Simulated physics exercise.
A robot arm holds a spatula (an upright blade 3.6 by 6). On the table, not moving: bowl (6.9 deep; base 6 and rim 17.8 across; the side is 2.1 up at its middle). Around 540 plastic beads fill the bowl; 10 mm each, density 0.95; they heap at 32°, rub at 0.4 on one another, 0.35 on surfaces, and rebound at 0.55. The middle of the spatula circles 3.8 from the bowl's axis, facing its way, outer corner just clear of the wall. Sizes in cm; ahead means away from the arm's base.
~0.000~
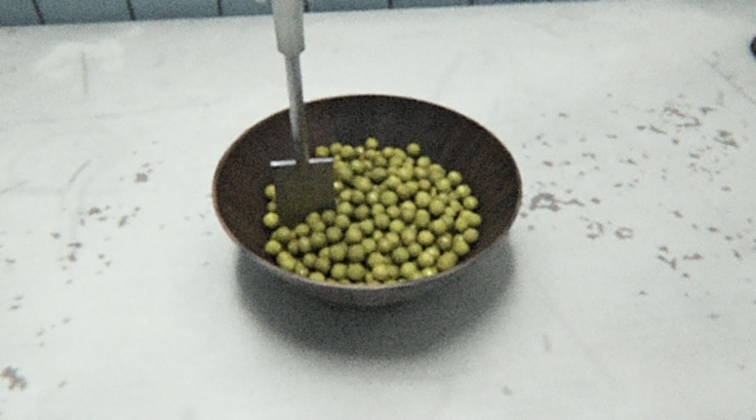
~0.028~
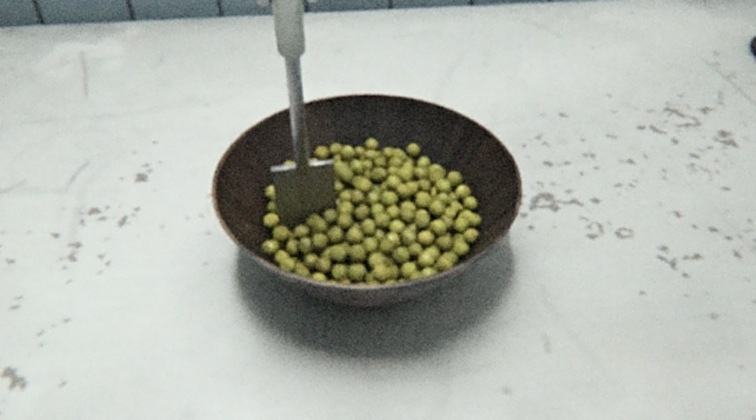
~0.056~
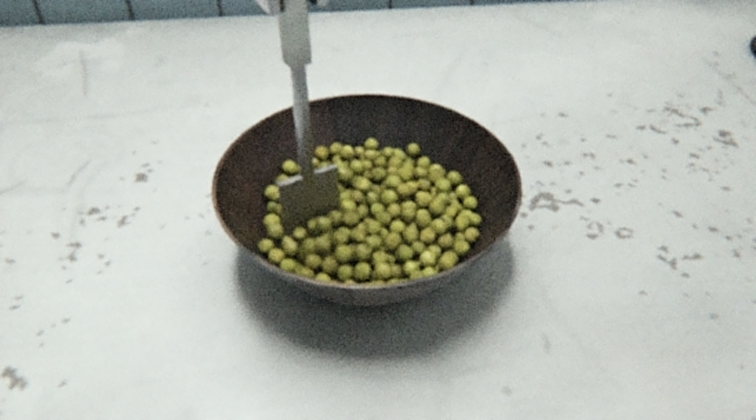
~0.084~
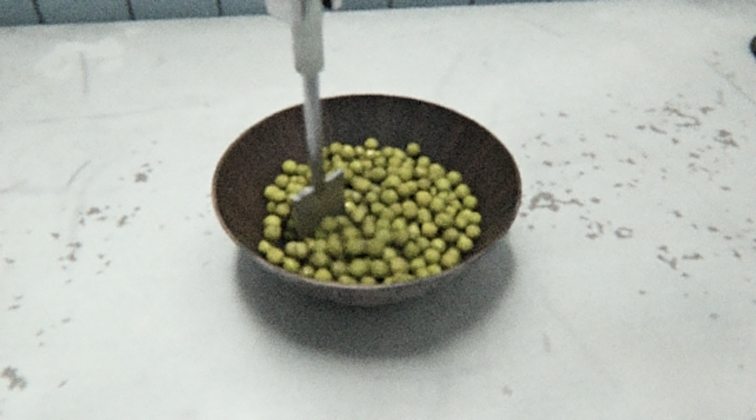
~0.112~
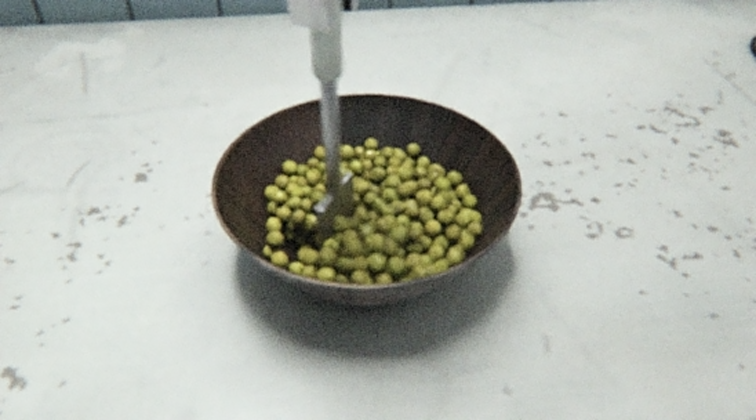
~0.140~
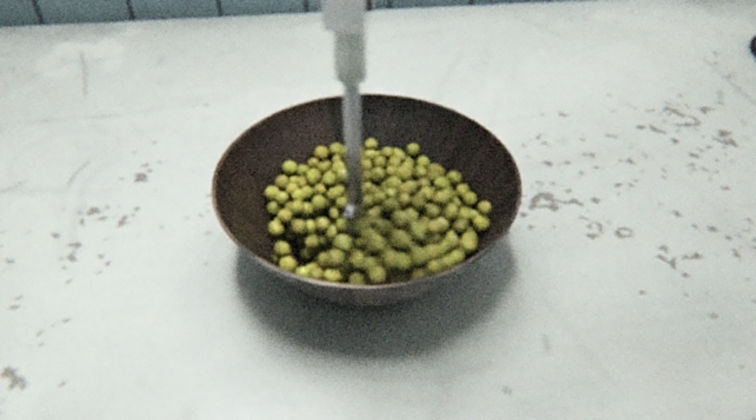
A spatula stirring green beads in a dark bowl on a worn white table, sweeping rightward and turning edge-on among them.
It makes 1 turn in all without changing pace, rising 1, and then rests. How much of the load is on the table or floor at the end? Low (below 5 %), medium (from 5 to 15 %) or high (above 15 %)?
Share on the table or floor: Medium (from 5 to 15 %).
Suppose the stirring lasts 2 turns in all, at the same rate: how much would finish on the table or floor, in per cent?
It would be near 10 per cent.
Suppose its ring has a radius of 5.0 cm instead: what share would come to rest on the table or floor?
It would be near 5 per cent.
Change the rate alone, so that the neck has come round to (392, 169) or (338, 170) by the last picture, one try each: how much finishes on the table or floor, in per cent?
About 20 and 5 per cent.
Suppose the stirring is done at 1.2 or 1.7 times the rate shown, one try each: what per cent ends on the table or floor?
Some 10 and 25 per cent.
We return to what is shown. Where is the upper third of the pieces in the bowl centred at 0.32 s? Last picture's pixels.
Around (443, 160).
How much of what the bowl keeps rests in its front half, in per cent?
About 60 per cent.
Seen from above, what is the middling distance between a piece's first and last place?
About 6 cm.
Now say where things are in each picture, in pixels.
The first picture shows spatula neck at (300, 140), 0° round; upper third of the load around (375, 200), from x 270 to 475, top at y 145; 545 in the bowl.
The second picture shows spatula neck at (301, 143), 6° round; upper third of the load around (371, 202), from x 270 to 475, top at y 145.
The third picture shows spatula neck at (306, 153), 22° round; upper third of the load around (369, 208), from x 265 to 475, top at y 145.
The fourth picture shows spatula neck at (317, 162), 39° round; upper third of the load around (371, 216), from x 265 to 475, top at y 145.
The fifth picture shows spatula neck at (333, 169), 56° round; upper third of the load around (379, 219), from x 270 to 475, top at y 145.
The sixth picture shows spatula neck at (354, 172), 73° round; upper third of the load around (391, 221), from x 270 to 485, top at y 145; 545 in the bowl.
After 0.32 s, 183° round, highest piece 10 above the table; 536 in the bowl, 4 on the table or floor, 5 in flight or on the tool.
After 0.50 s, 293° round, highest piece 9 above the table; 512 in the bowl, 25 on the table or floor, 8 in flight or on the tool.
After 0.79 s, 0° round, highest piece 7 above the table; 501 in the bowl, 44 on the table or floor.
After 1.49 s, 0° round, highest piece 7 above the table; 501 in the bowl, 44 on the table or floor.
At rest, 501 in the bowl, 44 on the table or floor. That is 8 % on the table or floor.
